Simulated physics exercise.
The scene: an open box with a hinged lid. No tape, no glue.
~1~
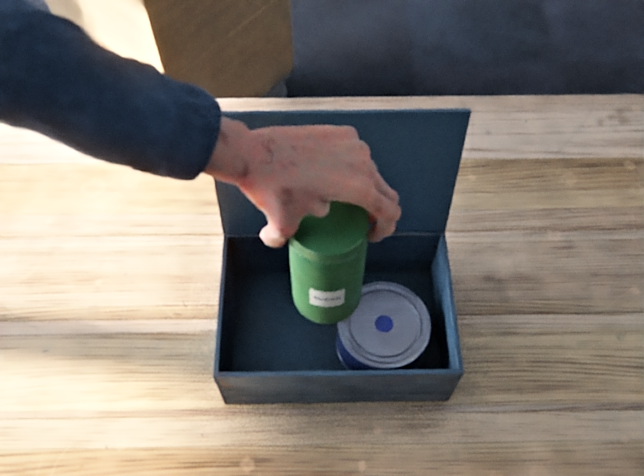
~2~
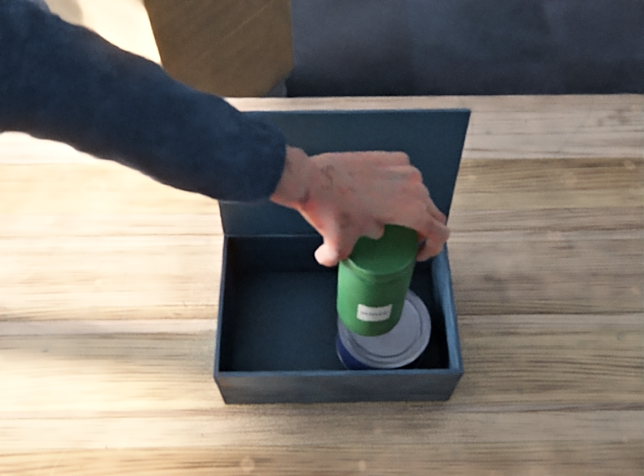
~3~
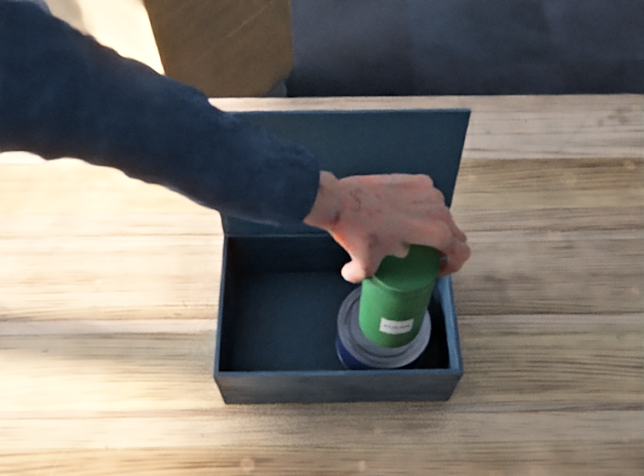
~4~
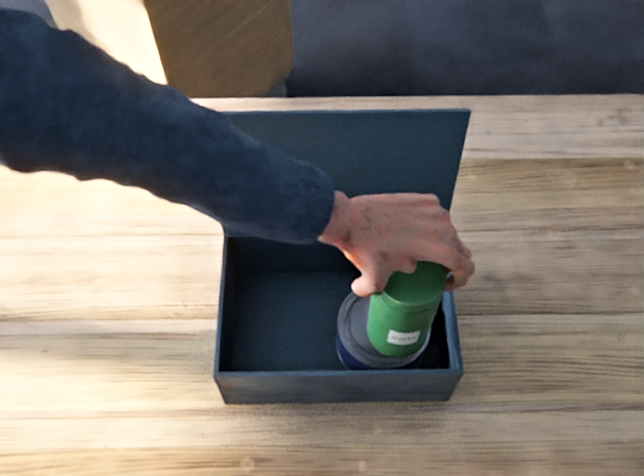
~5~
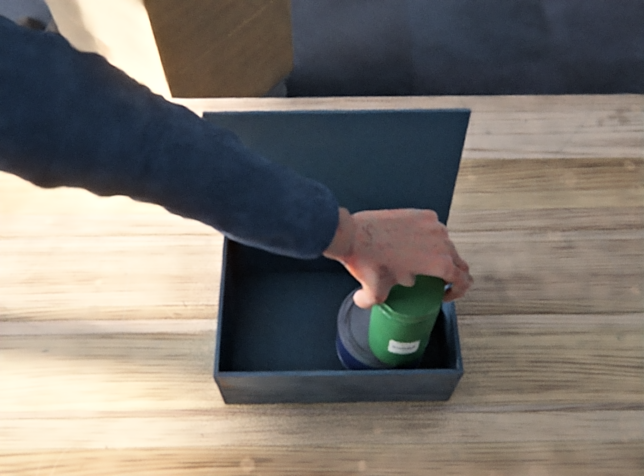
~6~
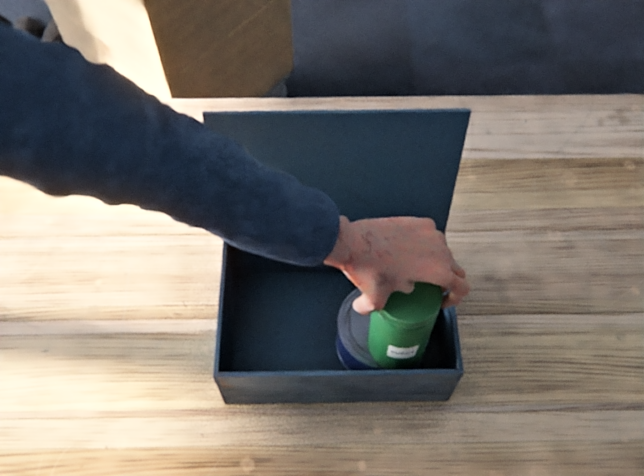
On a wooden table, a hand in a dark blue sleeve moved a green jar rightward and lowered it into an open box, beside and partly over a blue tub, still gripping it.
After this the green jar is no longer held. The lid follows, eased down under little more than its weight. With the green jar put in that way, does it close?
Here the lid stays ajar.
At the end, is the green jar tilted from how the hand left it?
It keeps its pose.
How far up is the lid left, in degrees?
About 45°.
Then, 1.20 s after the last picture, lid starting down.
Then, 1.50 s after the last picture, lid 65° above the rim.
At rest, lid 46° above the rim; both in place. Seen from the same camera at the end, green jar near (402, 321).
